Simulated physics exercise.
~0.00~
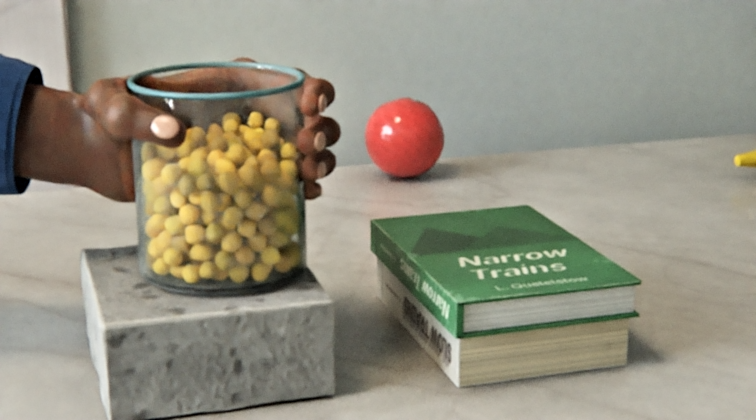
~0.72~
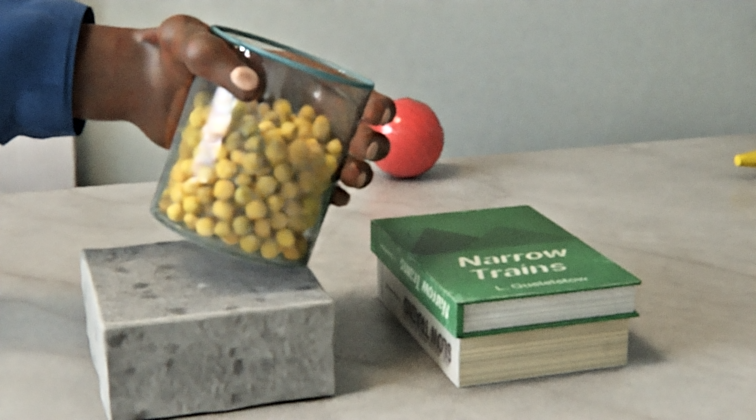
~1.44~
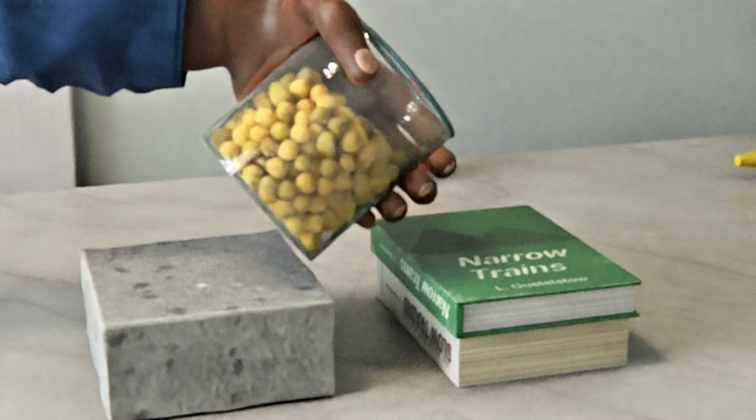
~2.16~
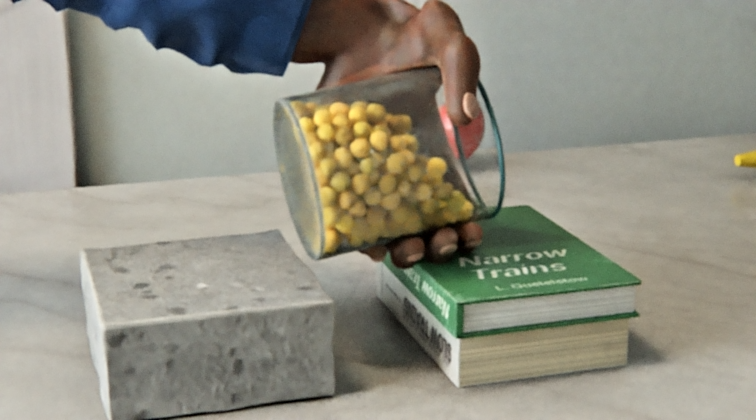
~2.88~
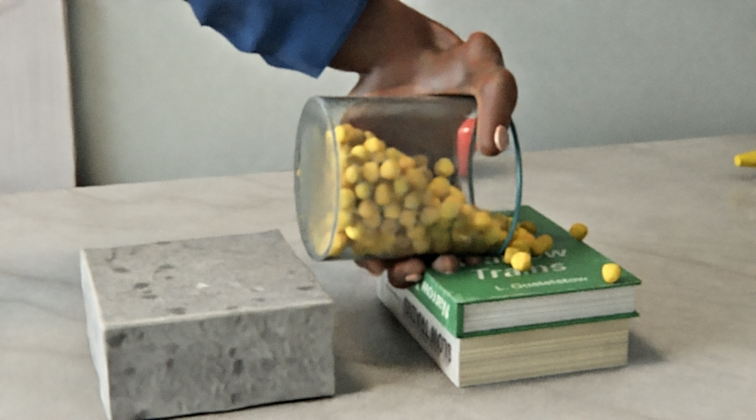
Glass of yellow balls lifted by a hand from a stone block, tipping rightward onto its side and spilling a few onto stacked books.
